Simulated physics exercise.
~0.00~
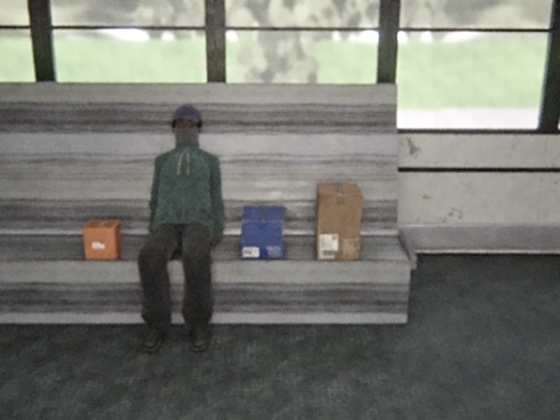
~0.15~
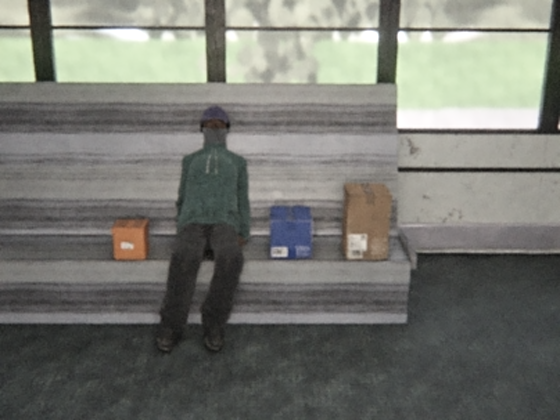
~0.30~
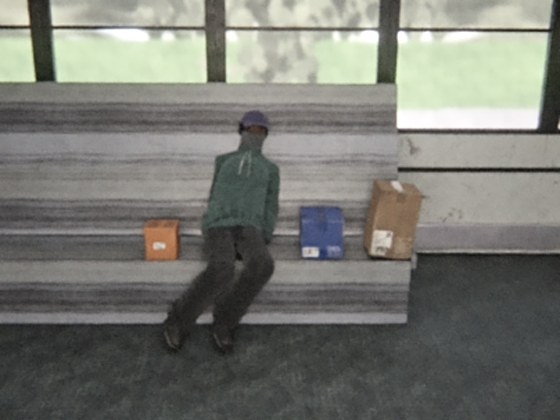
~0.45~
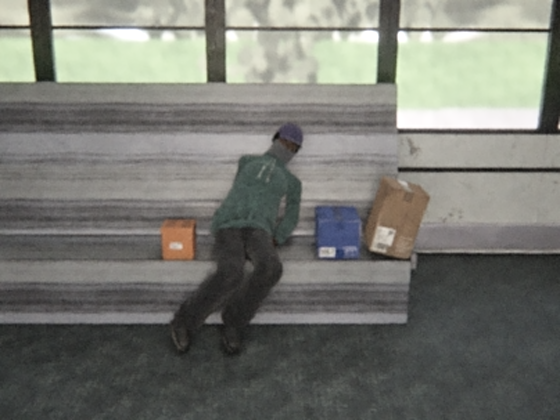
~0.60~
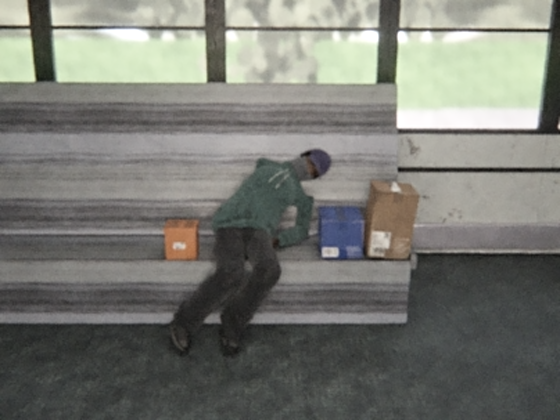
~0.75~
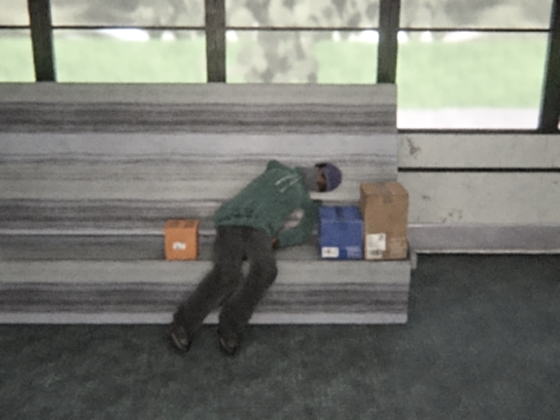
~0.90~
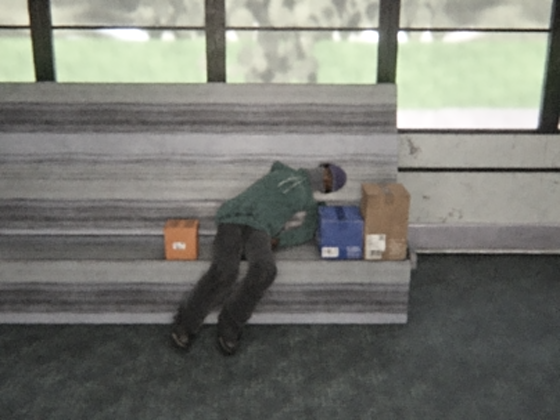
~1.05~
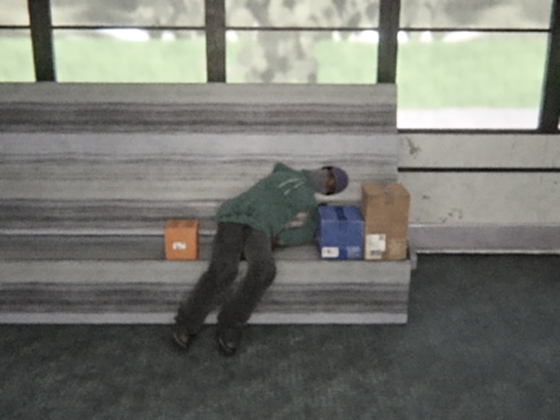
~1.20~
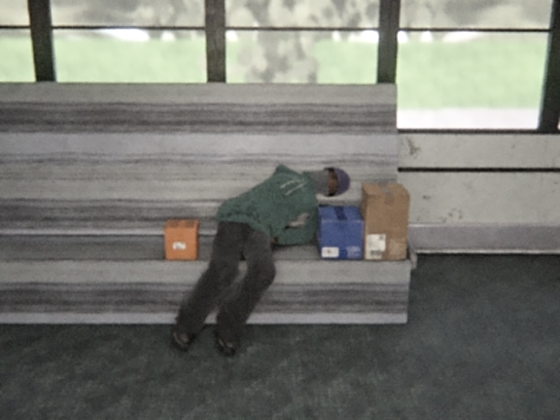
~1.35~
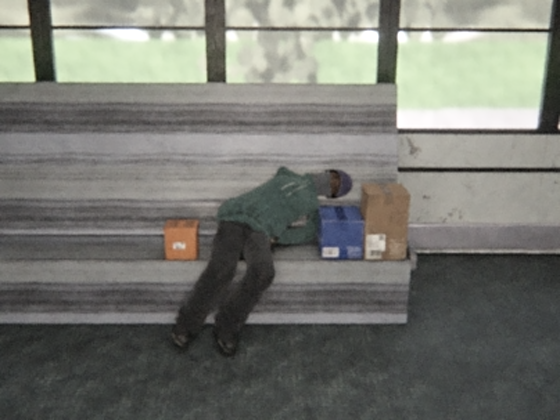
A slumped commuter in a green top slid right along the bench with an orange box, a blue box and a tall brown box, which tipped briefly at the end and settled upright, while the commuter toppled over sideways and lay still against the blue one.
